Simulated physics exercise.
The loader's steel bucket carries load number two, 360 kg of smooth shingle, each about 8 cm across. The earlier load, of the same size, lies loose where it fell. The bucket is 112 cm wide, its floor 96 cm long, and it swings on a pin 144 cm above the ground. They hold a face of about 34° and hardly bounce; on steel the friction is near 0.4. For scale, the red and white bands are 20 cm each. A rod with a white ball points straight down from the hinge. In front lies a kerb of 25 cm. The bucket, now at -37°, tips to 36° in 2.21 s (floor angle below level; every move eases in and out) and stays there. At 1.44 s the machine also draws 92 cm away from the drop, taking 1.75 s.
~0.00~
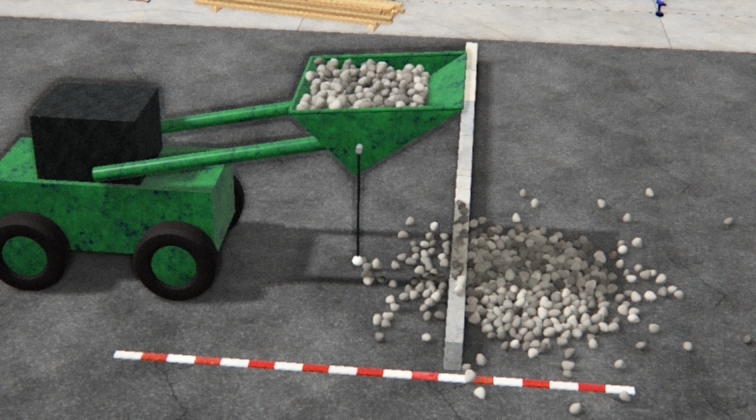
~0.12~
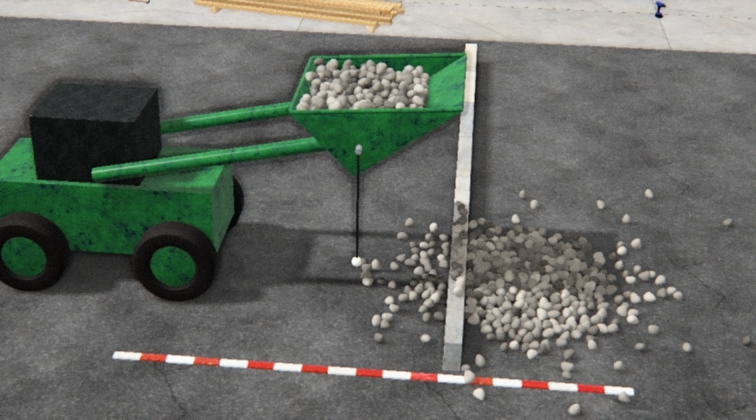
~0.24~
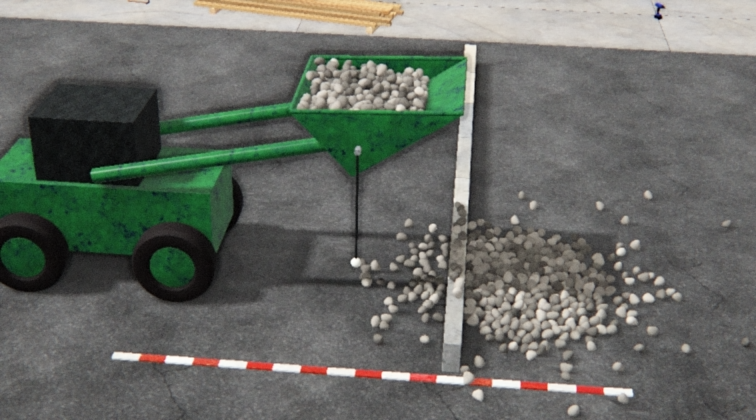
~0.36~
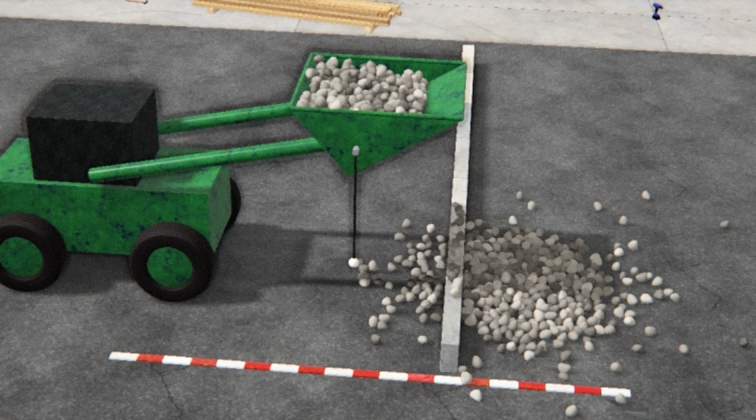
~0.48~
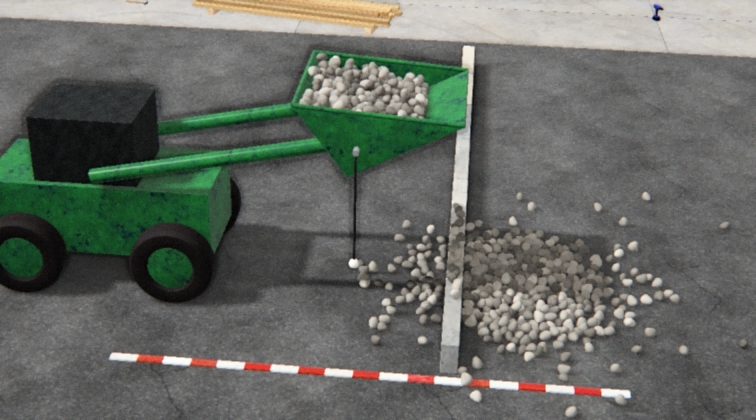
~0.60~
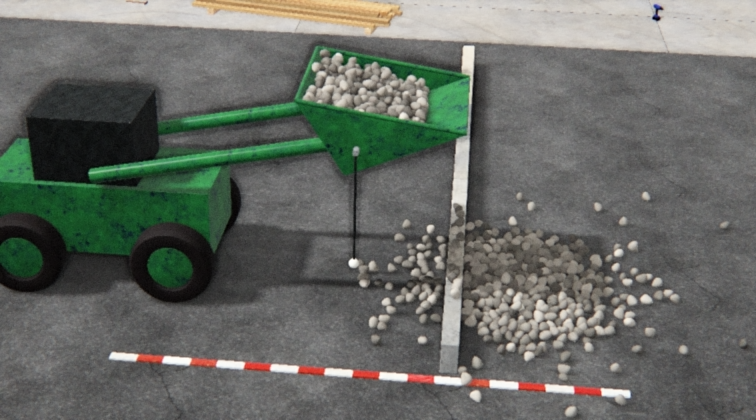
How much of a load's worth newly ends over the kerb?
Some 36 per cent is added.
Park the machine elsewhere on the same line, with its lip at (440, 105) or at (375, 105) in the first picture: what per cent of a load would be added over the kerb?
About 15 and 0 per cent.
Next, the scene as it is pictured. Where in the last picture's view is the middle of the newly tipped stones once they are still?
Around (434, 269).
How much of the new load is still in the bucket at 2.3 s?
About 10 per cent.
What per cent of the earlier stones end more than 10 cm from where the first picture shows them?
Roughly 5 per cent of them.
After 1.7 s the floor is at 25°; in per cent of one load, 95 in the bucket, 19 on this side of the kerb, 86 over the kerb; the foremost stones are at (682, 282).
After 2.3 s the floor is at 36°; in per cent of one load, 9 in the bucket, 73 on this side of the kerb, 118 over the kerb; the foremost stones are at (682, 282).
After 3.6 s the floor is at 36°; in per cent of one load, 0 in the bucket, 78 on this side of the kerb, 122 over the kerb; the foremost stones are at (682, 282).
After 6.3 s the floor is at 36°; in per cent of one load, 0 in the bucket, 78 on this side of the kerb, 122 over the kerb; the foremost stones are at (682, 282). Net gain over the kerb, 36.
